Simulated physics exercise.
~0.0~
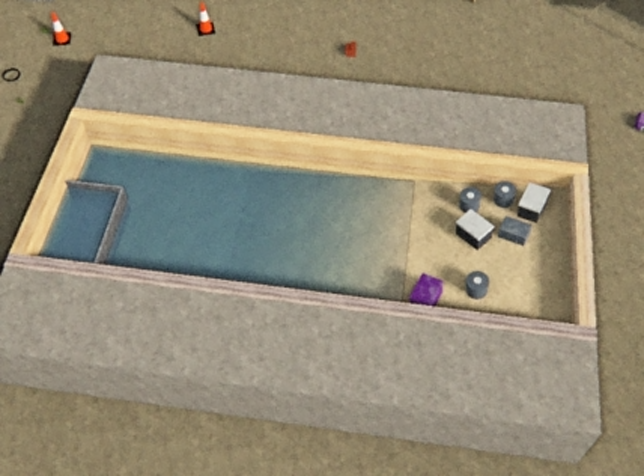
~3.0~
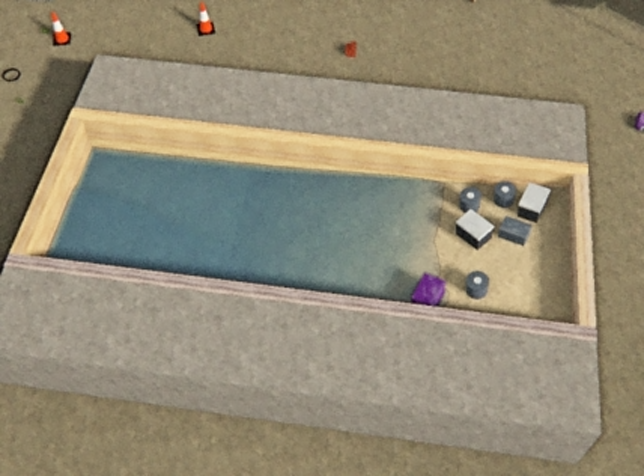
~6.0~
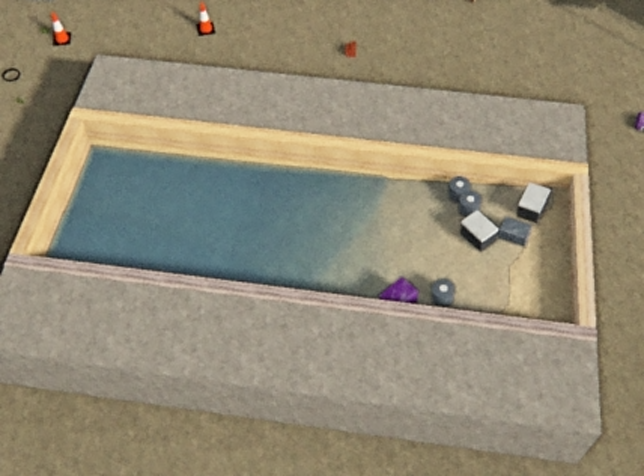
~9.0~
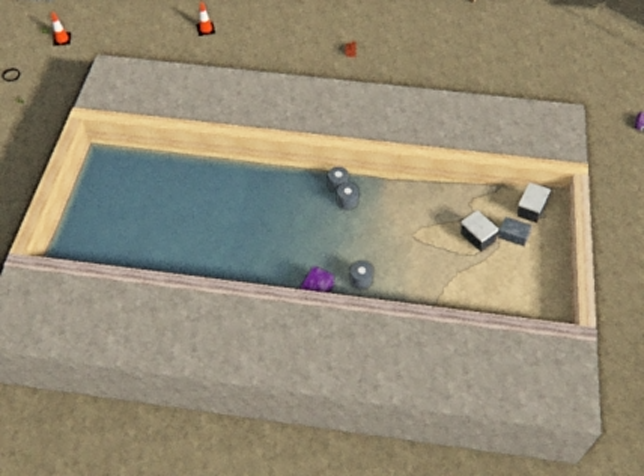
Water spreads right across the sand, then draws four objects left, leaving three blocks behind.
